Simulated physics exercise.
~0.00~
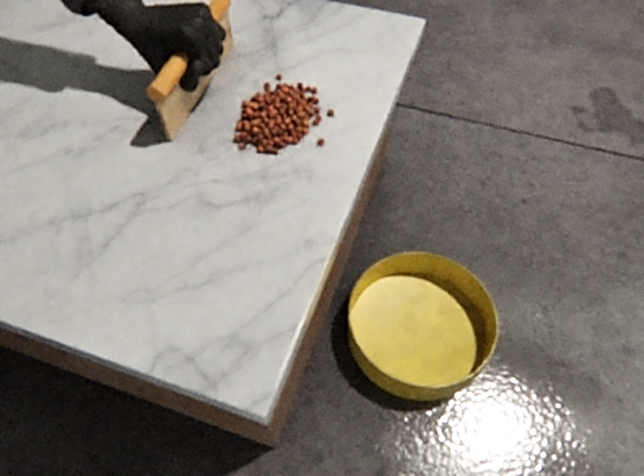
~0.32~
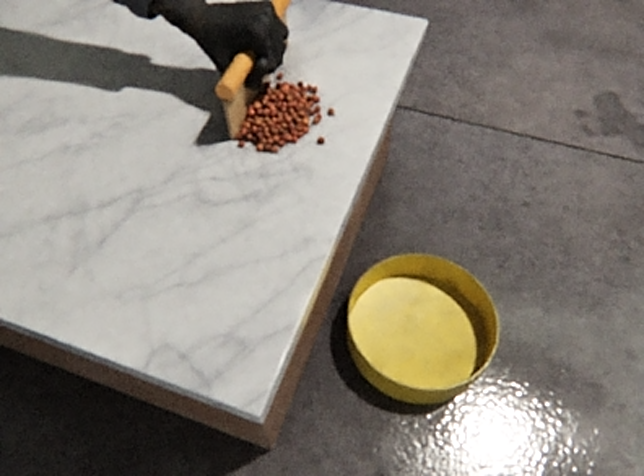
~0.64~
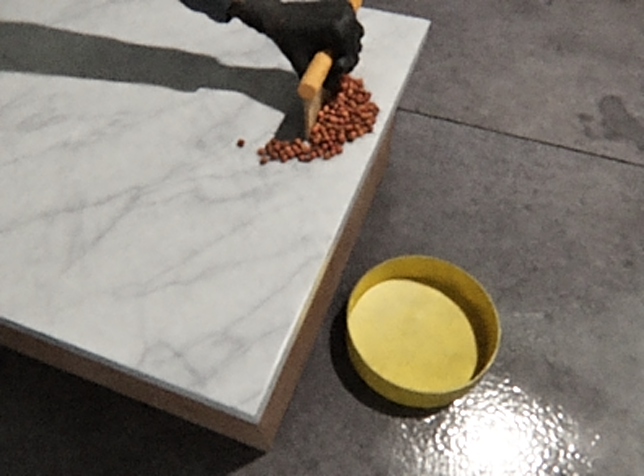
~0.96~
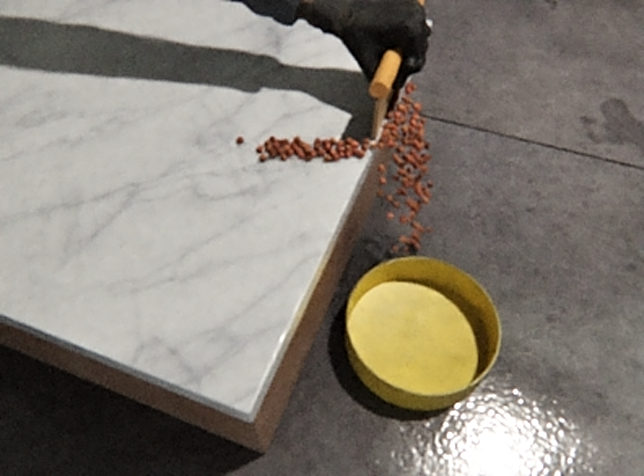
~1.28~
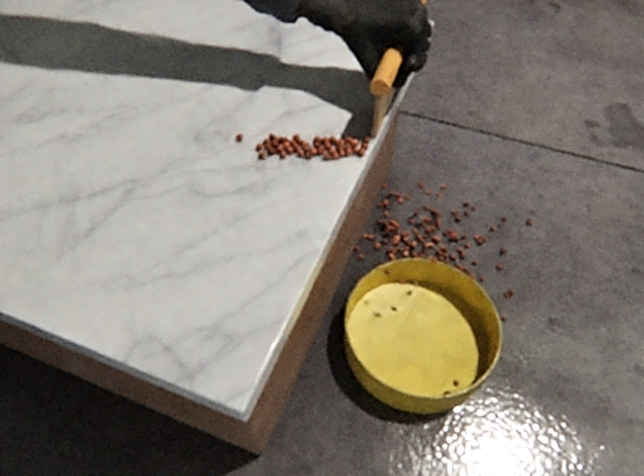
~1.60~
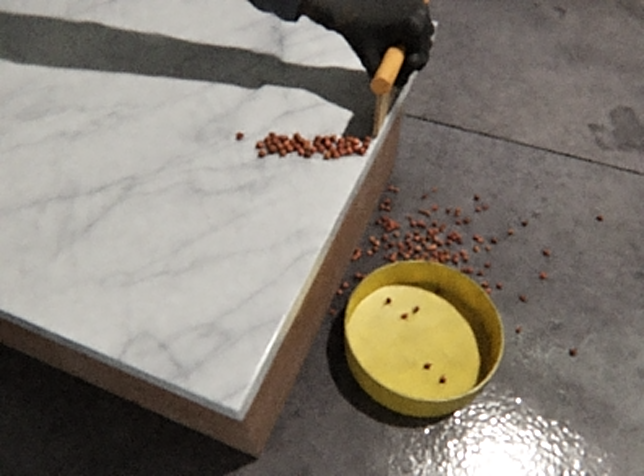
A black-gloved hand holding a scraper with an orange handle moves right across a white marble tabletop, seen from above at an angle, toward a heap of reddish-brown pellets. On the dark grey floor beside the table sits a round yellow pot, near a bright patch of glare. The blade pushes into the heap and drives much of it to the right edge, leaving a trailing row behind. The scraper stops at the edge as pellets pour over and scatter on the floor. Most land outside the pot, only a few lie inside it, and the row stays on top.
